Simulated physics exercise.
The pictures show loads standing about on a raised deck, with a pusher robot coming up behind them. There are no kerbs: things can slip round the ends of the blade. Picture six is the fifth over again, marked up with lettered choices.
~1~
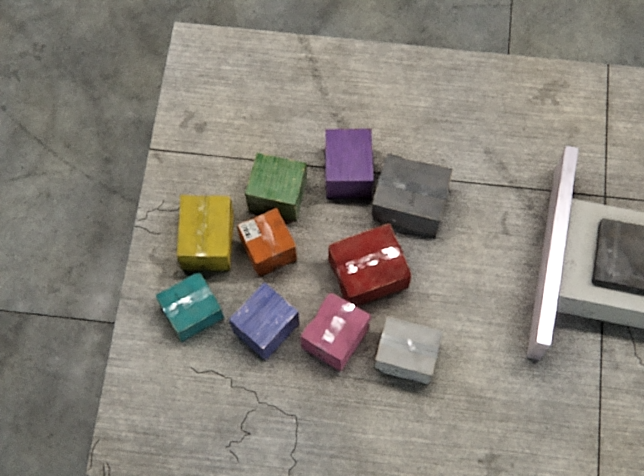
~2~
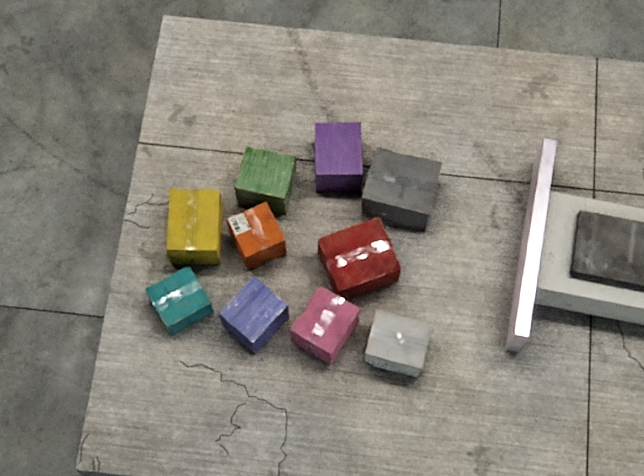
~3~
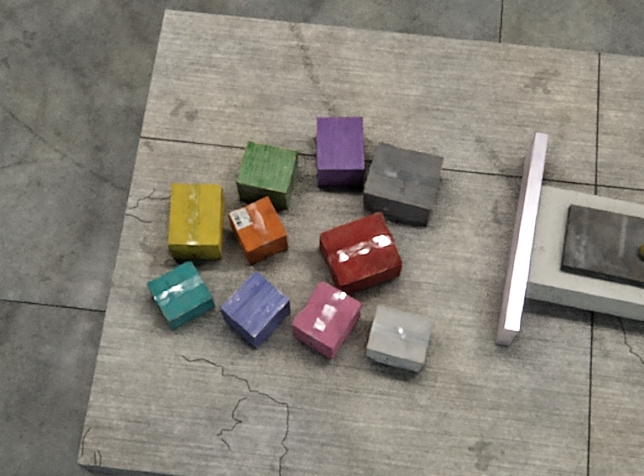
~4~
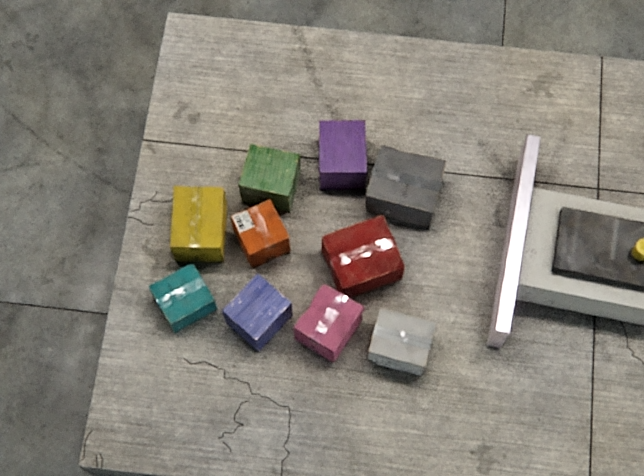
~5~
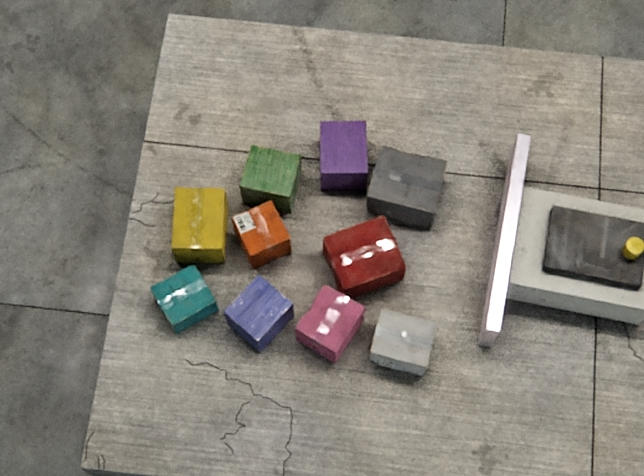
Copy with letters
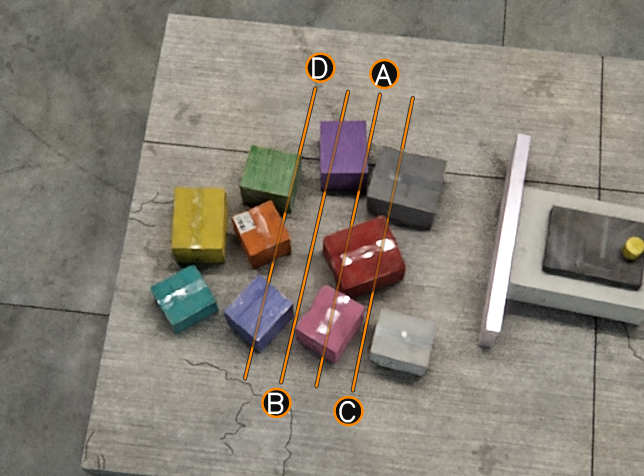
On a raised grey deck with cracks and dark seams, seen from high above at a slight tilt, ten small boxes stand in a loose cluster. Yellow, green, orange and turquoise ones sit to the left, purple and dark grey at the top, and blue, pink, red and pale grey below and right. The view shifts slightly, then nearly settles, while a pusher robot with a pale upright blade creeps leftward from the right, touching nothing.
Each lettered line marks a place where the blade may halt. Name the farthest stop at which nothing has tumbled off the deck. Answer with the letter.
Up to line D.
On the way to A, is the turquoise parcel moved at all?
No.
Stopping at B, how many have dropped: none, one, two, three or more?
In all, none.
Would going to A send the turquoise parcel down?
No.
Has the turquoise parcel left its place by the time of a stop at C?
By then, no.
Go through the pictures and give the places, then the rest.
Pink box (336, 332); yellow box (205, 234); grey box (412, 195), in the first picture.
Robot (615, 250); white parcel (398, 344), in the second picture.
Robot (606, 244); turquoise parcel (181, 295), in the third picture.
Robot (598, 246); green crate (270, 178), in the fourth picture.
Robot (588, 245); blue crate (259, 313); pink box (330, 324); yellow box (200, 226), in the fifth picture.
On the marked copy, A at (350, 233); B at (316, 229); C at (384, 236); D at (282, 225).
Following D. Soon after the start, robot (506, 236); white parcel (375, 350); pink box (321, 321).
Later, robot (425, 227); yellow box (194, 229); green crate (236, 180).
In the end, robot (364, 221); yellow box (143, 221); turquoise parcel (136, 289); nothing has fallen.
As for the rest, A is safe but short; B is safe but short; C is safe but short.
